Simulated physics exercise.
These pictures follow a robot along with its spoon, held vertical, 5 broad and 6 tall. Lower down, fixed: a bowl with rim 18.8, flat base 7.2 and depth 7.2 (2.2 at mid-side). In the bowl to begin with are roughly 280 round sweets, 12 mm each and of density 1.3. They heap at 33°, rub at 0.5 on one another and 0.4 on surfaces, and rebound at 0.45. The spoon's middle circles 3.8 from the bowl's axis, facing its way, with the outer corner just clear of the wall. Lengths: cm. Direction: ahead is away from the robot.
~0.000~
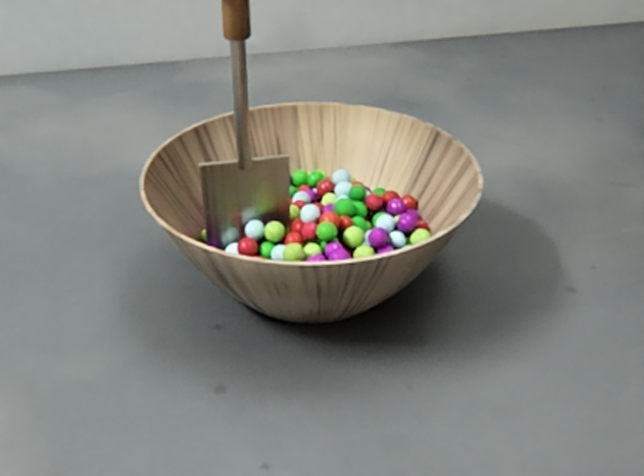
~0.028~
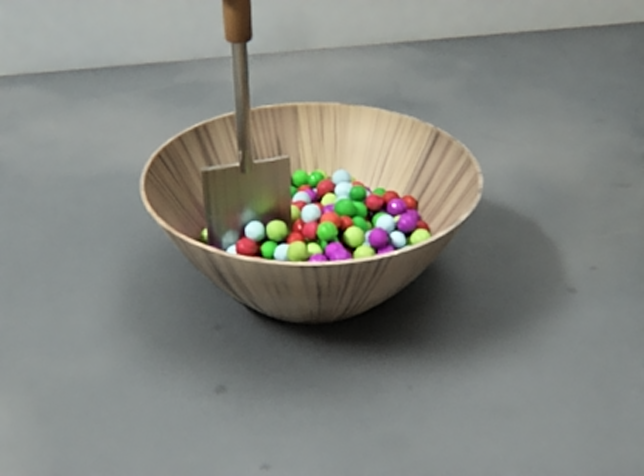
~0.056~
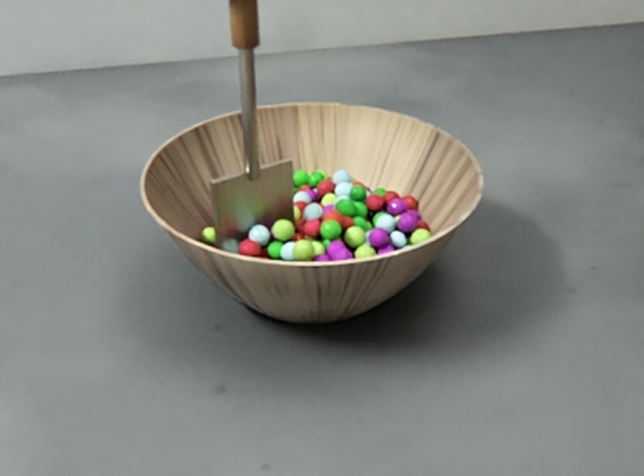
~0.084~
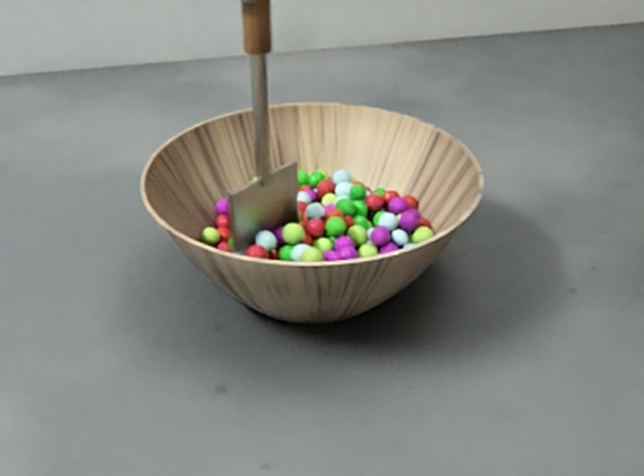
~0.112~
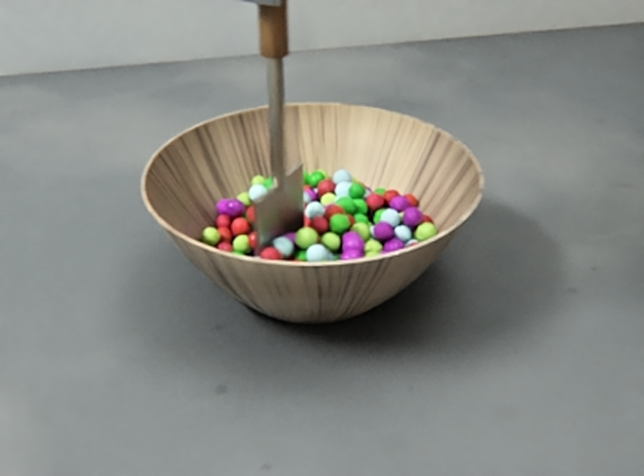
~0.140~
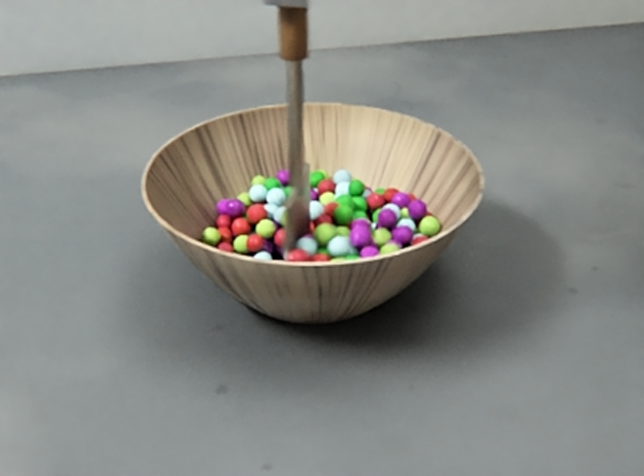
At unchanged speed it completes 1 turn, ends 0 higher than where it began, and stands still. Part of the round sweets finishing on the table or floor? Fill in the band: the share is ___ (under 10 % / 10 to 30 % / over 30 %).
The share is under 10 %.
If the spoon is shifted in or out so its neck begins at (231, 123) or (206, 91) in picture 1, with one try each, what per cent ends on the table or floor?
5 and 0 %.
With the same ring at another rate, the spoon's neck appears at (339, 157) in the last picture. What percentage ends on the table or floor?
About 15 %.
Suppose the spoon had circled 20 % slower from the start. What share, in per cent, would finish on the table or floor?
Estimate: Near 0 in a hundred.
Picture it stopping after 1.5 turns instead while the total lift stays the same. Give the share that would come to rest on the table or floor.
Then about 5 per cent.
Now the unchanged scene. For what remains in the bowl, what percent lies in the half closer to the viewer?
It comes to near 70 percent.
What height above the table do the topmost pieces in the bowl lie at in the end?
About 7.5 cm.
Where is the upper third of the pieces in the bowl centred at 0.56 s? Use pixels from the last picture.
Top-third centre at approx. (228, 174).
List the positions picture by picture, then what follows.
The spoon neck at (243, 135), 0° round; upper third of the load around (327, 224), from x 210 to 420, top at y 180; 277 in the bowl, in the first picture.
The spoon neck at (244, 138), 5° round; upper third of the load around (327, 224), from x 210 to 420, top at y 180, in the second picture.
The spoon neck at (251, 145), 19° round; upper third of the load around (324, 226), from x 210 to 420, top at y 180, in the third picture.
The spoon neck at (263, 151), 35° round; upper third of the load around (325, 227), from x 210 to 425, top at y 180, in the fourth picture.
The spoon neck at (278, 156), 50° round; upper third of the load around (328, 229), from x 210 to 425, top at y 180, in the fifth picture.
The spoon neck at (296, 159), 65° round; upper third of the load around (339, 227), from x 210 to 430, top at y 180; 277 in the bowl, in the sixth picture.
After 0.35 s, 179° round, highest piece 8 above the table; 277 in the bowl.
After 0.56 s, 292° round, highest piece 10 above the table; 272 in the bowl, 2 on the table or floor, 3 in flight or on the tool.
After 0.87 s, 0° round, highest piece 8 above the table; 268 in the bowl, 9 on the table or floor.
After 1.57 s, 0° round, highest piece 8 above the table; 268 in the bowl, 9 on the table or floor.
In the end, 268 in the bowl, 9 on the table or floor. That is 3 % on the table or floor.
